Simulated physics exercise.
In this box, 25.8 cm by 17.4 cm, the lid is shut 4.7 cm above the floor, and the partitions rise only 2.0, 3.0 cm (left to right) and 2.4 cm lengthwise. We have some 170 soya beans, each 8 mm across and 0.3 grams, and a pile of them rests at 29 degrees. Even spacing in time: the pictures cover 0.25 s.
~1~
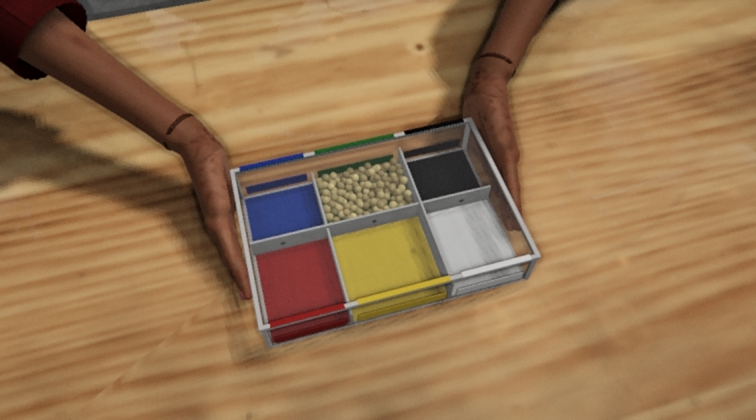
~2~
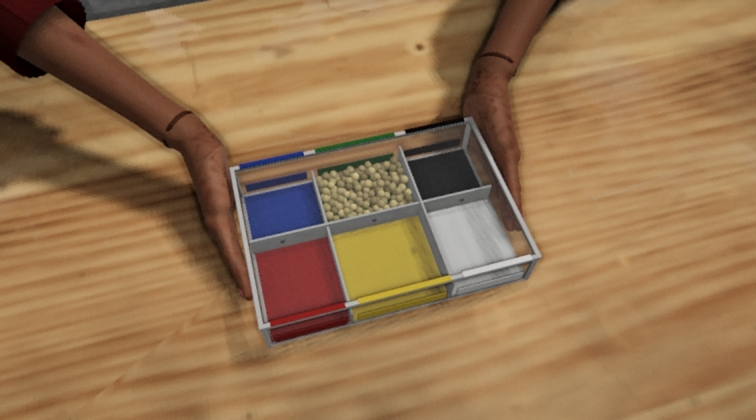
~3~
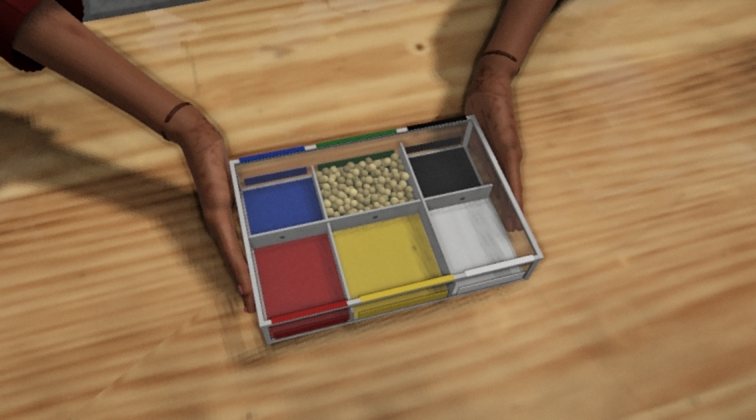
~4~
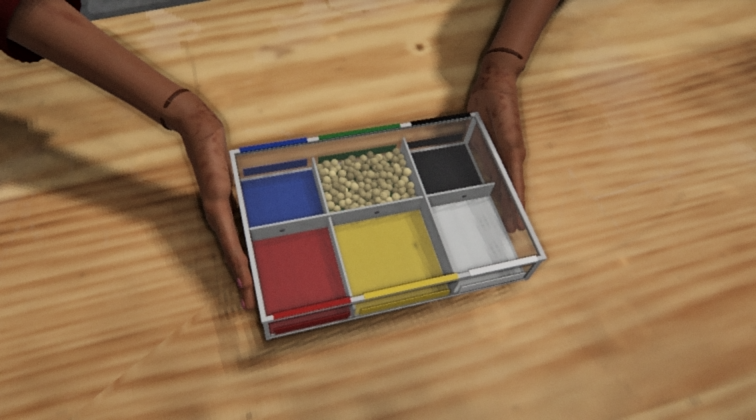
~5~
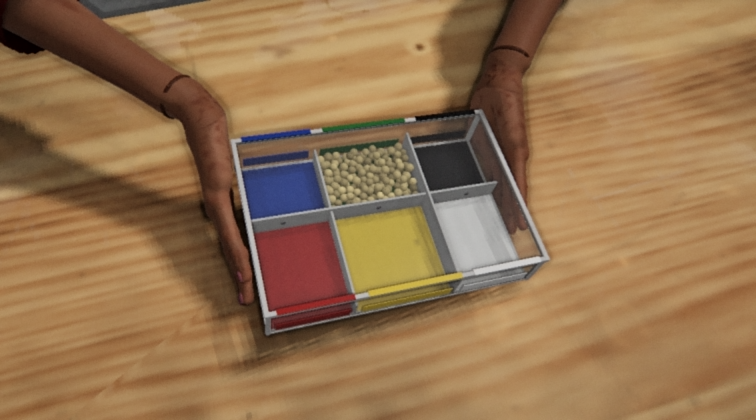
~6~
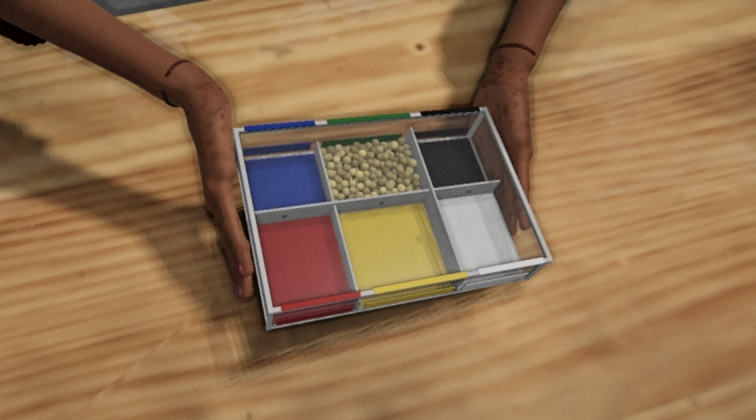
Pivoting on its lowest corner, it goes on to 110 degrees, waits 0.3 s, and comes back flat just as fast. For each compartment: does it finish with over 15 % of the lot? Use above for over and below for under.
Verdicts: Red compartment below, blue compartment below, green compartment below, yellow compartment below, white compartment above, black compartment below.
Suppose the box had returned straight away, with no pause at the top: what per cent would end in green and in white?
In per cent: Green 10; white 85.
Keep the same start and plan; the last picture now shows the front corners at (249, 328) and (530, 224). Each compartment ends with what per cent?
Each compartment ends with this per cent: Red 15, blue 85, green 0, yellow 0, white 0 and black 0.
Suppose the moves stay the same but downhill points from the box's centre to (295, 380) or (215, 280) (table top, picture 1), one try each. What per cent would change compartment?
Around 100 % for the first direction, around 100 % for the second.
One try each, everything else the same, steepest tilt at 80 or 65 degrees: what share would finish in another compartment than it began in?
About 50 and about 20 per cent, in that order.
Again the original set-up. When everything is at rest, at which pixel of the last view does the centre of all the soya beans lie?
I'd put it at about (491, 248).
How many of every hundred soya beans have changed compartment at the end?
Result: Roughly 95 %.
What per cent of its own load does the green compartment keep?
Share retained: Approx. 0 %.
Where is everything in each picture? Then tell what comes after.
Box tilt 0 degrees, front corners at (263, 326) and (535, 255); green 100 %, in the first frame.
Box tilt 1 degrees, front corners at (263, 325) and (535, 256), in the second frame.
Box tilt 3 degrees, front corners at (264, 322) and (537, 256), in the third frame.
Box tilt 6 degrees, front corners at (266, 318) and (540, 257), lowest corner right front, in the fourth frame.
Box tilt 10 degrees, front corners at (269, 313) and (543, 258), lowest corner right front, in the fifth frame.
Box tilt 13 degrees, front corners at (273, 309) and (546, 259), lowest corner right front; green 100 %, in the sixth frame.
Then, 1.56 s after the last picture, tilt 110 degrees; green 30 %, yellow 5 %, white 65 %.
Then, 2.60 s after the last picture, tilt 56 degrees; green 5 %, white 95 %.
Then, 3.62 s after the last picture, tilt 0 degrees; green 5 %, white 95 %.
In the end, red 0 %, blue 0 %, green 5 %, yellow 0 %, white 95 %, black 0 %.
